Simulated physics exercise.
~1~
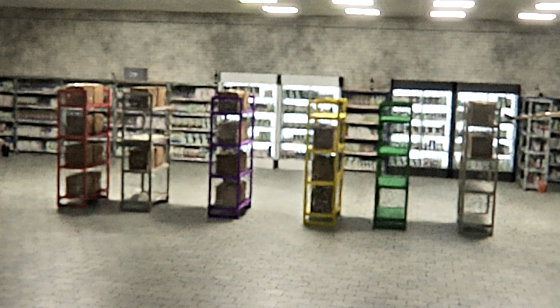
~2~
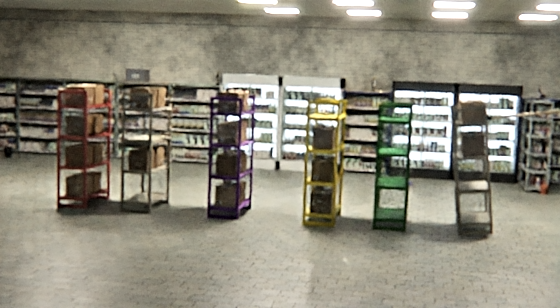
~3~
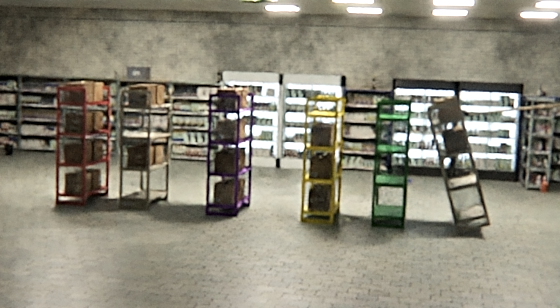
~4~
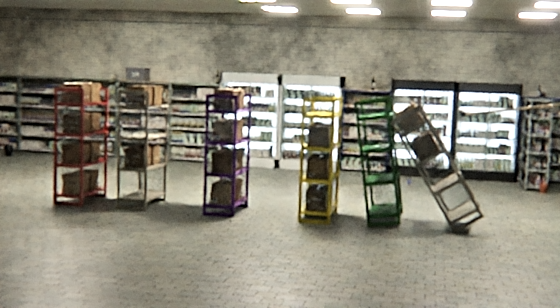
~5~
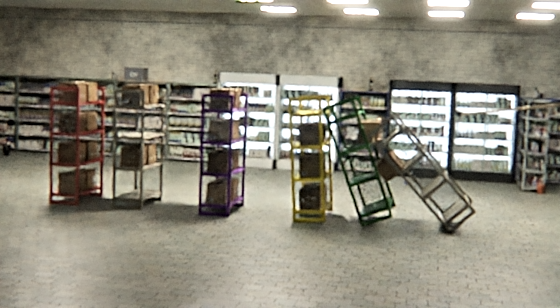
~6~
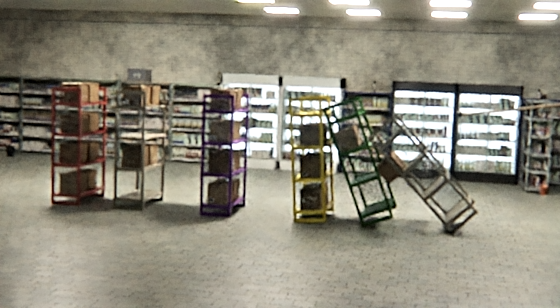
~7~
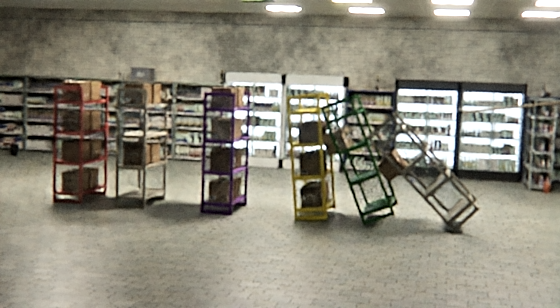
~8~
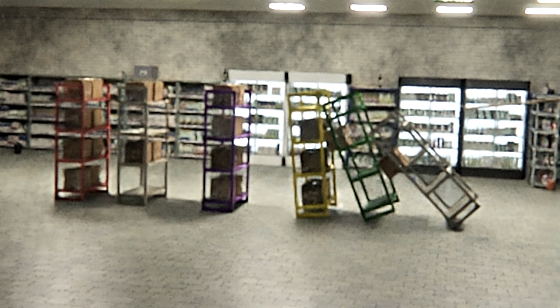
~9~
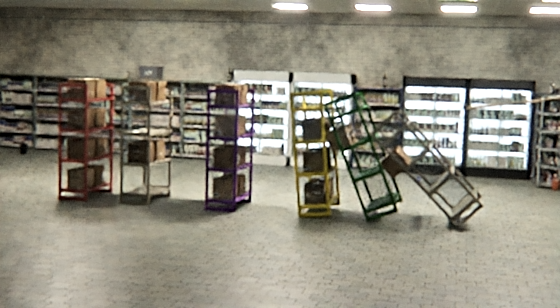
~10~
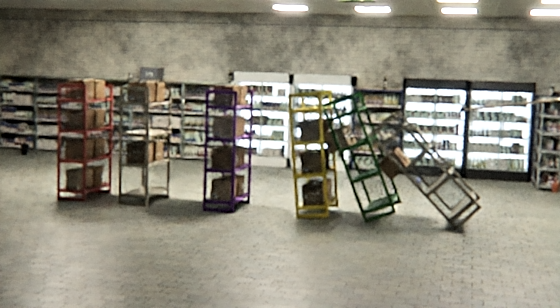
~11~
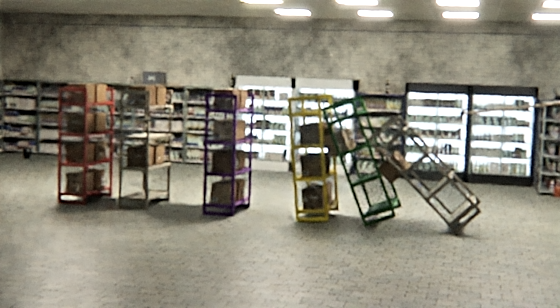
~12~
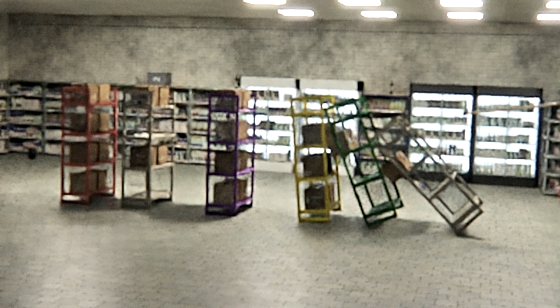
Six shelving racks standing in a store, the rightmost tipping left into the green one, which leans against the upright yellow rack.
